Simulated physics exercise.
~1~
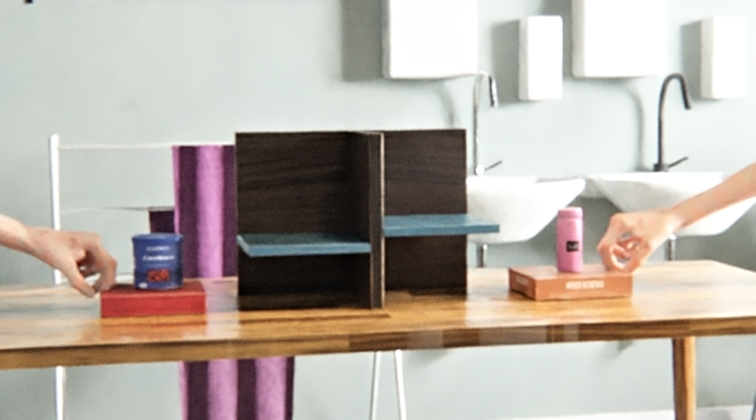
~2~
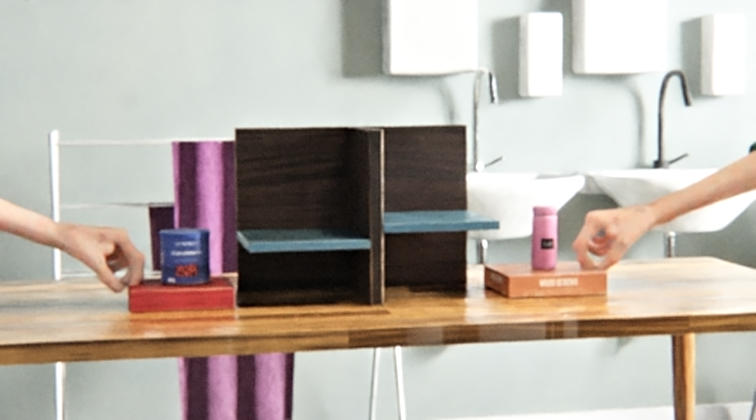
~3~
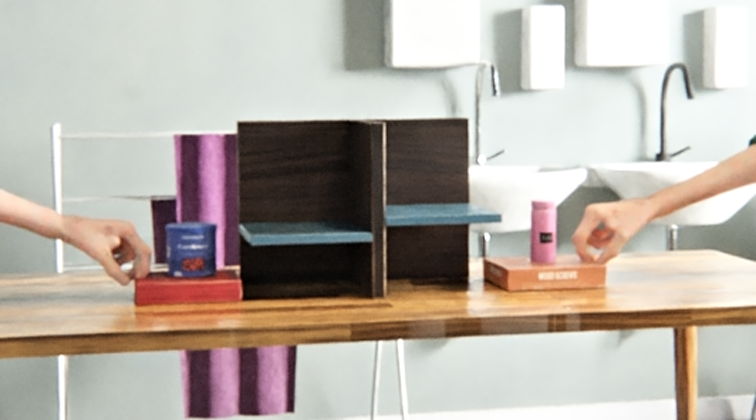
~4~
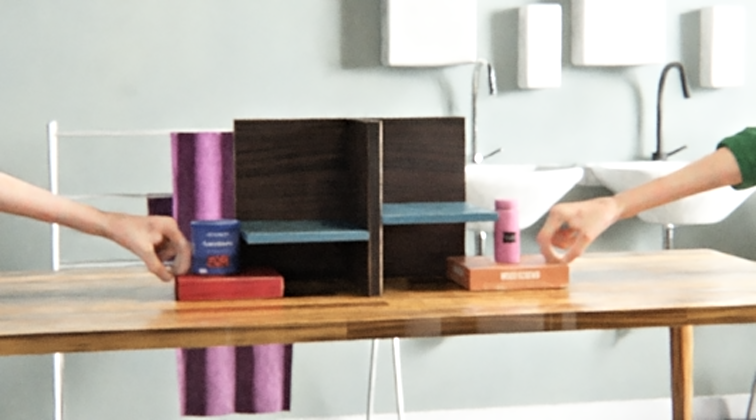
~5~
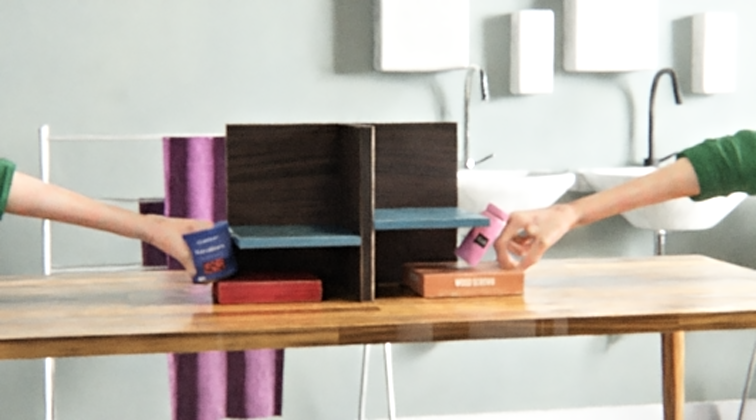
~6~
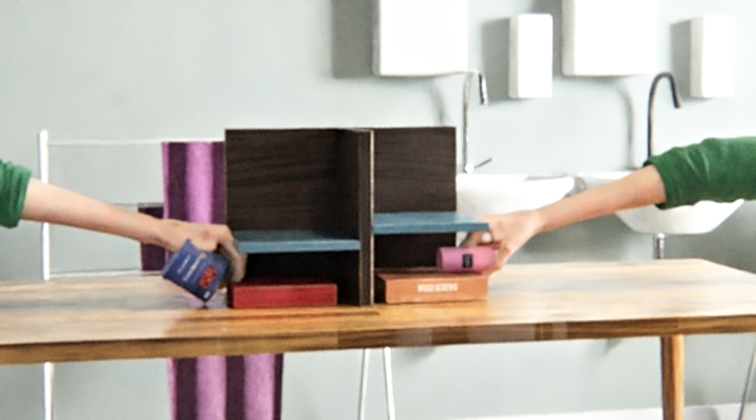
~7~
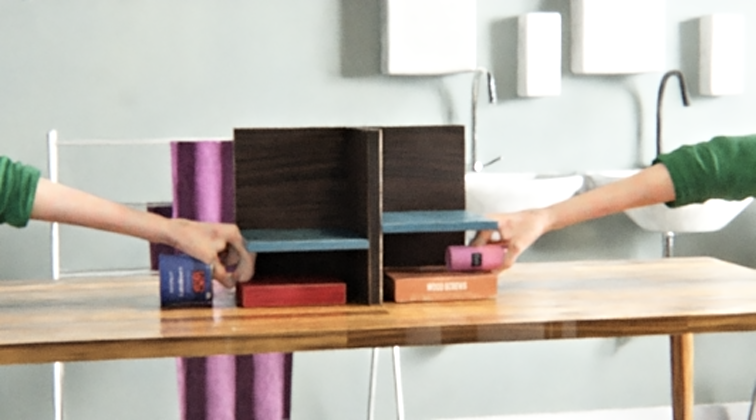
A blue tin on a red board and a pink shaker on an orange box are pushed by two hands toward a dark stand, where both strike its blue shelves and tip; the carriers slide beneath, leaving the shaker on its side and the tin knocked down beside the board.
